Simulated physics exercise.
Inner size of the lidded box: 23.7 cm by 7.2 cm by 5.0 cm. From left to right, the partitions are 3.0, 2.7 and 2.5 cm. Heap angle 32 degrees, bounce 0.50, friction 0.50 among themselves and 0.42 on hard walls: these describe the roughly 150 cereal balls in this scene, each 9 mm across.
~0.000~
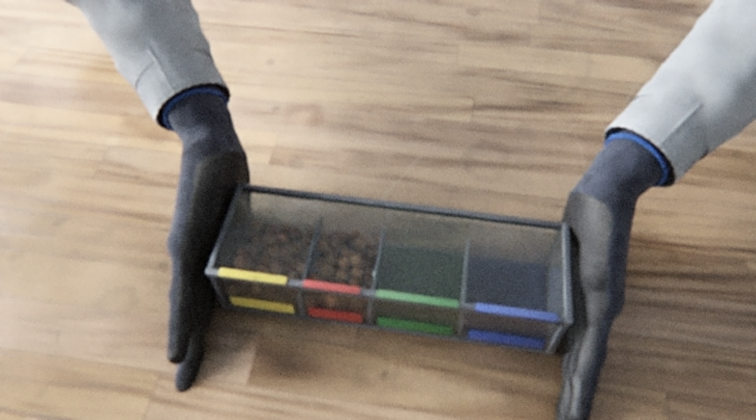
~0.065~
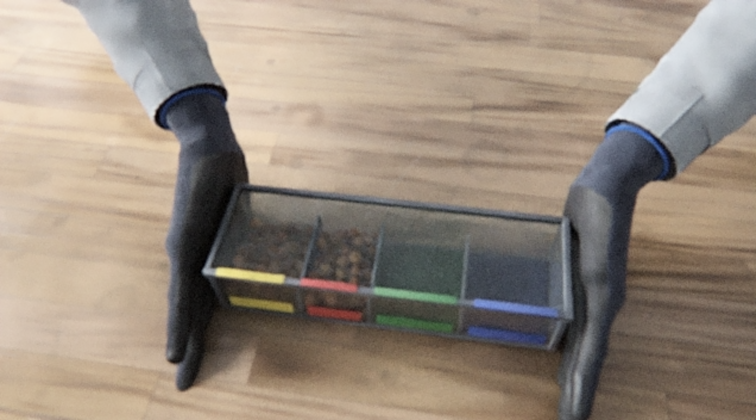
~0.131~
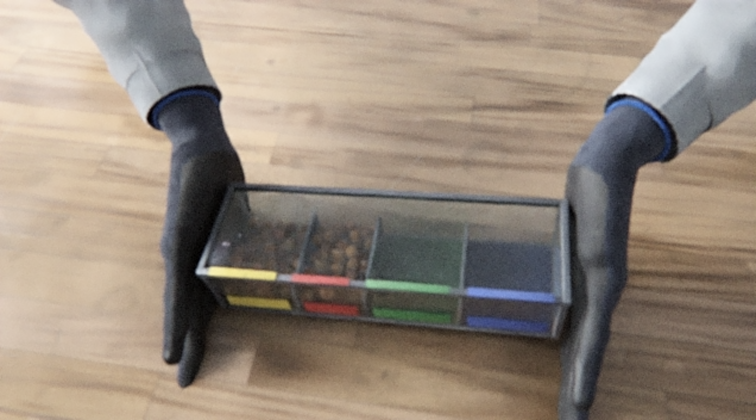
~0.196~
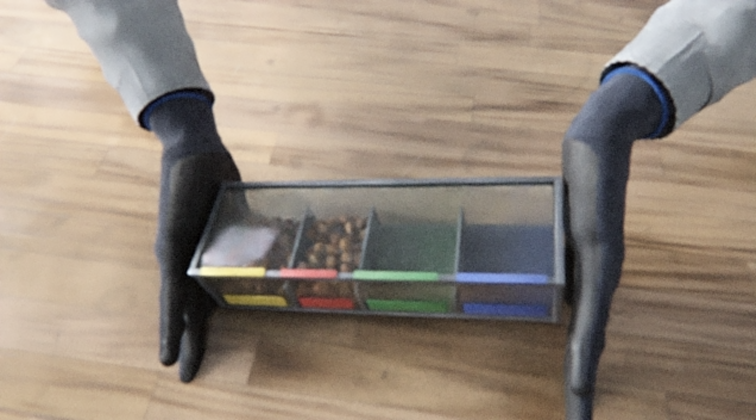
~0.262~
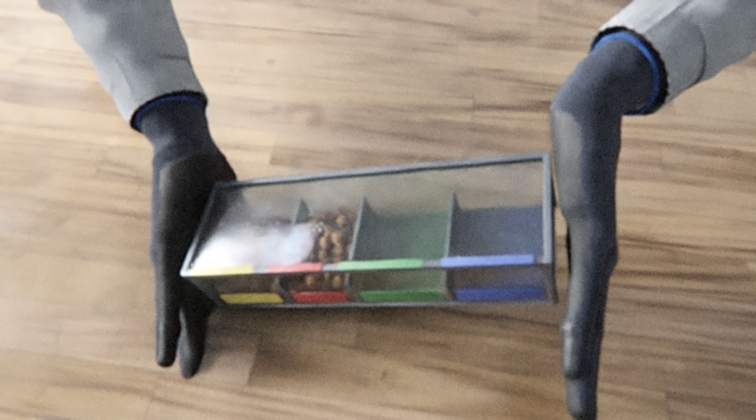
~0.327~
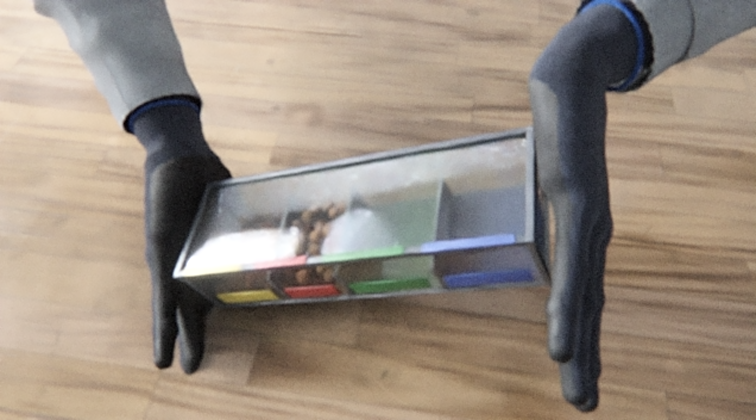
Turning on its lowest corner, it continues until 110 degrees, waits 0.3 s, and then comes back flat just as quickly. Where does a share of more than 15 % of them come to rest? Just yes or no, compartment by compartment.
Red compartment gets a no, blue compartment gets a no, green compartment gets a no, yellow compartment gets a yes.
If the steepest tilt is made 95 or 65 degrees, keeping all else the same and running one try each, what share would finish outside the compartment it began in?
Close to 20 in a hundred first, and 0 in a hundred second.
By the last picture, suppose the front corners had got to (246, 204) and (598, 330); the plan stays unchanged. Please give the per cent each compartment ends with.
Final shares, in per cent - red: 5, blue: 70, green: 5, yellow: 15.
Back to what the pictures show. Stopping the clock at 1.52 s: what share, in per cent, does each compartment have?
In per cent: Red 10, blue 0, green 0, yellow 90.
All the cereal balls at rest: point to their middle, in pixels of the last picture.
Somewhere around (265, 265) in the final frame.
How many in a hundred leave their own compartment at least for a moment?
Around 40 in a hundred.
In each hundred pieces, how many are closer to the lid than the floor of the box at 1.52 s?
About 70 per cent.
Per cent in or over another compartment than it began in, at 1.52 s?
About 35 percent.
After 1.52 s, tilt 110 degrees; red 10 %, yellow 90 %.
After 2.32 s, tilt 54 degrees; red 10 %, yellow 90 %.
Then, at 3.13 s, tilt 0 degrees; red 5 %, yellow 95 %.
In the end, at 3.5 s, red 5 %, blue 0 %, green 0 %, yellow 95 %.
